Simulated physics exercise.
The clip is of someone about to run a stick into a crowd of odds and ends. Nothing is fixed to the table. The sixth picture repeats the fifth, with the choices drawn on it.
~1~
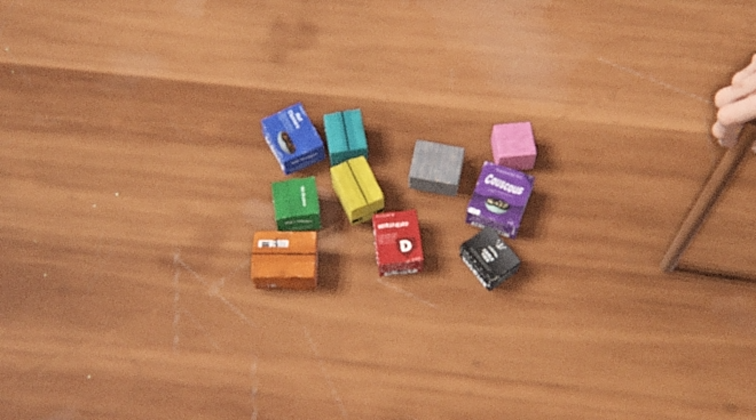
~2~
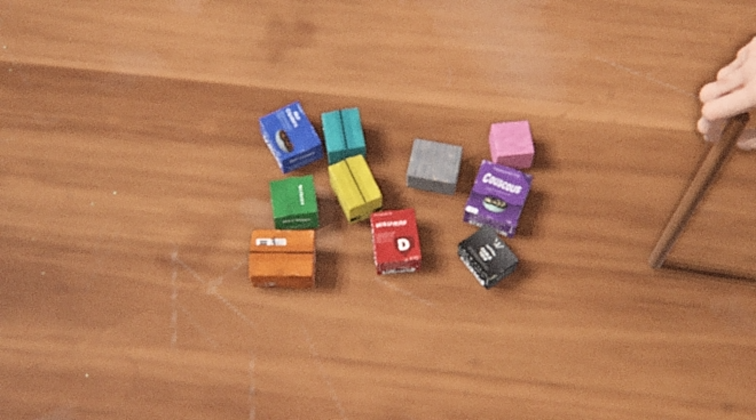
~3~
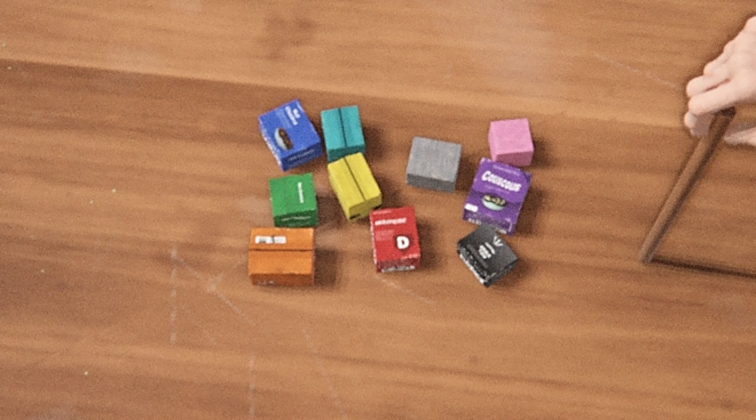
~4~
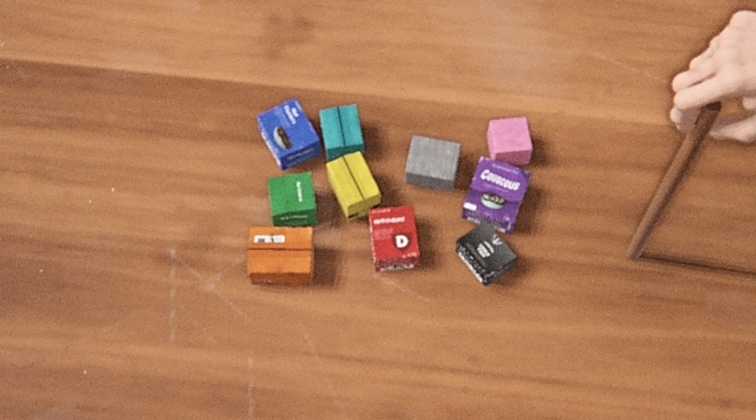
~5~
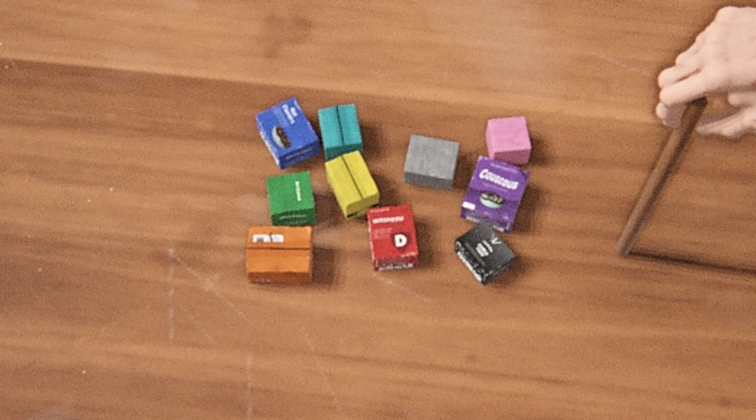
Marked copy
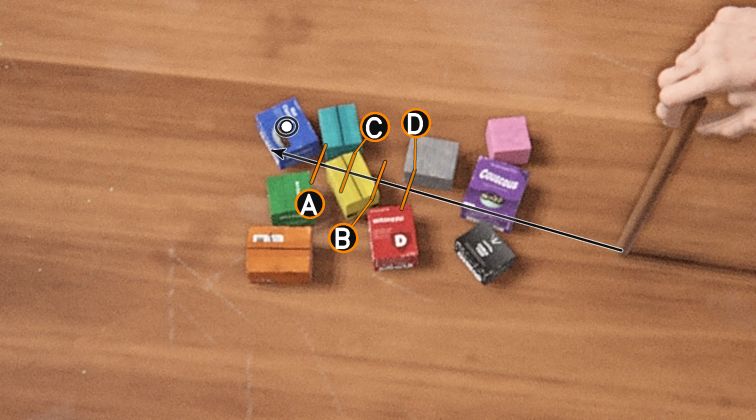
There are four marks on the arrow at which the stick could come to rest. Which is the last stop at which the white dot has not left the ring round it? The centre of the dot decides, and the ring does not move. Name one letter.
As far as tick A.
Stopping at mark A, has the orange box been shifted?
No.
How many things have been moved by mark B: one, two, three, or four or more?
It has moved two.
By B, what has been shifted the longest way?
It is the purple packet.
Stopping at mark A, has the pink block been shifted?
No.
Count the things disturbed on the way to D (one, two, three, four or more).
It has moved two.
On the marked copy, A at (318, 164); B at (378, 181); C at (348, 172); D at (408, 190); the arrow from (622, 251) to (272, 150); the white dot at (286, 126).
Taking A. A third of the way, foot of the stick (509, 219); purple packet (486, 190).
Two thirds of the way, foot of the stick (401, 188); purple packet (402, 152); grey block (395, 108).
When it is over, foot of the stick (319, 165); purple packet (395, 144); grey block (396, 101); the dot is still in its ring.
As for the rest, B keeps the dot in but is short; C keeps the dot in but is short; D keeps the dot in but is short.
